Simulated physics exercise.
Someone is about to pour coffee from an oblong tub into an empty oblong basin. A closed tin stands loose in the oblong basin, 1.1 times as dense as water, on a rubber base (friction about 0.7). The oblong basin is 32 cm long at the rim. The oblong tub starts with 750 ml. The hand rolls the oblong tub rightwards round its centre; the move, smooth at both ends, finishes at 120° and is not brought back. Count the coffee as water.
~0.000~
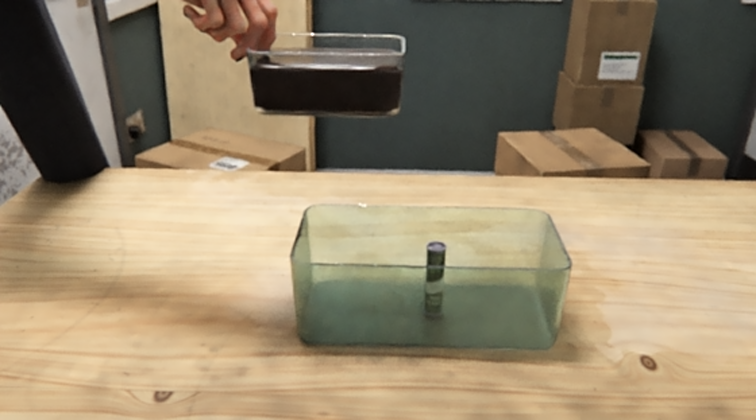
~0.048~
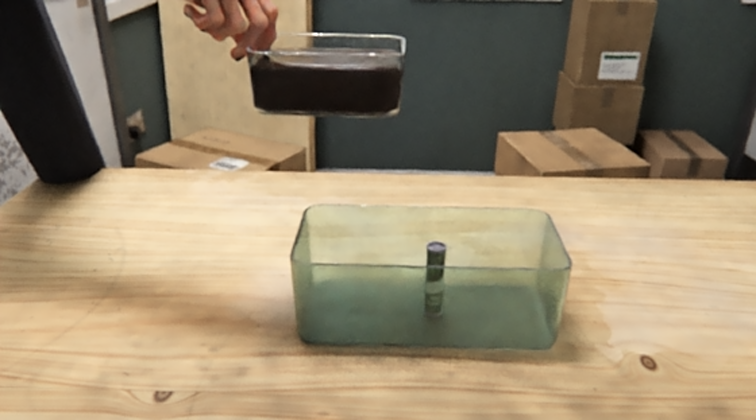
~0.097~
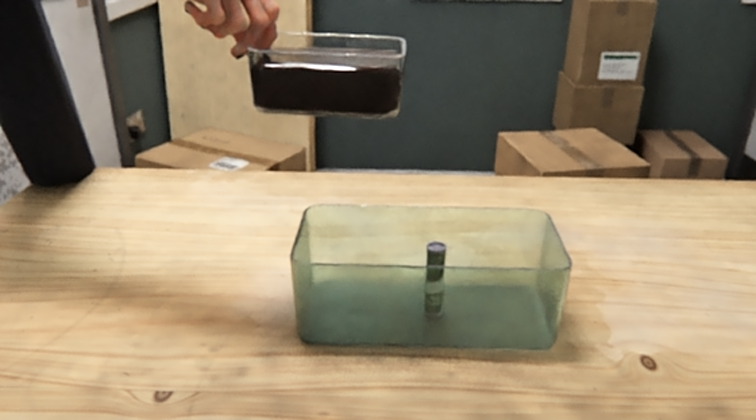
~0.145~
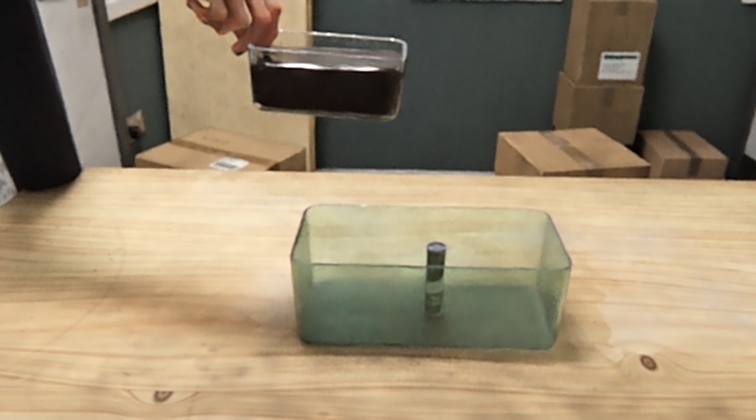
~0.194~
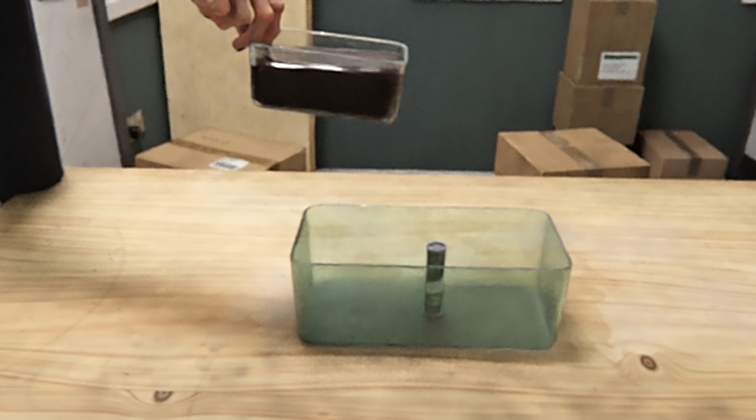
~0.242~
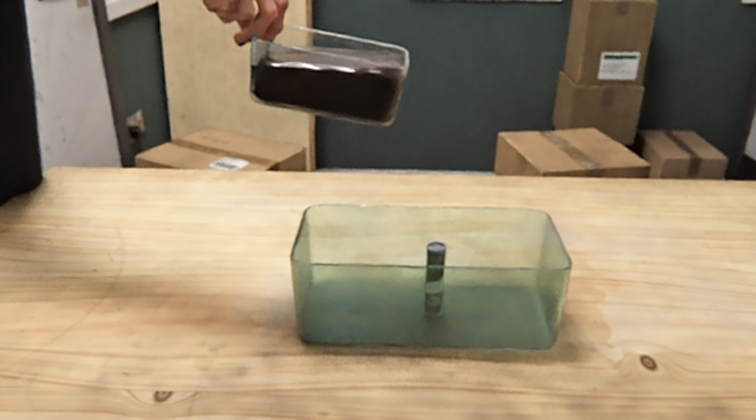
On a wooden table in a room with cardboard boxes, a small dark tin stood inside a greenish basin while a hand above it slowly tilted a clear tub of dark liquid slightly to the right.
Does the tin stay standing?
It remains upright.
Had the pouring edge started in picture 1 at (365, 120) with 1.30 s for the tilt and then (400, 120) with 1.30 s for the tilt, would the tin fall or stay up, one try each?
First it topples; then it stays up.
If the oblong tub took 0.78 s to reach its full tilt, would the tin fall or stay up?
The tin keeps standing.
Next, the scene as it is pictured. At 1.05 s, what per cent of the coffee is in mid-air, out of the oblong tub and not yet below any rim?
Near 8 in a hundred.
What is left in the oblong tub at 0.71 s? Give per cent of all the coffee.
About 34 per cent.
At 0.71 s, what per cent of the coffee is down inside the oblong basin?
Some 18 per cent.
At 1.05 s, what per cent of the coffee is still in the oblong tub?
Near 3 in a hundred.
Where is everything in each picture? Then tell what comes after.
The first frame shows tilt 0°; pouring edge (404, 47); surface from (259, 55) to (401, 58); the oblong basin's rim runs from (298, 233) to (559, 239); the tin's top is at (436, 249).
The second frame shows tilt 0°; pouring edge (404, 47); surface from (259, 55) to (401, 58).
The third frame shows tilt 2°; pouring edge (404, 49); surface from (259, 55) to (402, 58).
The fourth frame shows tilt 4°; pouring edge (405, 52); surface from (260, 54) to (402, 60).
The fifth frame shows tilt 6°; pouring edge (406, 56); surface from (261, 54) to (403, 60).
The sixth frame shows tilt 10°; pouring edge (407, 60); surface from (261, 53) to (404, 61).
By 0.71 s the tilt is 69° and 34 per cent is still to pour; the tin stands where it began.
By 1.05 s the tilt is 110° and 3 per cent is still to pour; the tin stands where it began.
By 1.41 s the tilt is 120° and 0 per cent is still to pour; the tin stands where it began.
By 1.80 s the tilt is 120° and 0 per cent is still to pour; the tin stands where it began.
At rest the tin stands where it began.
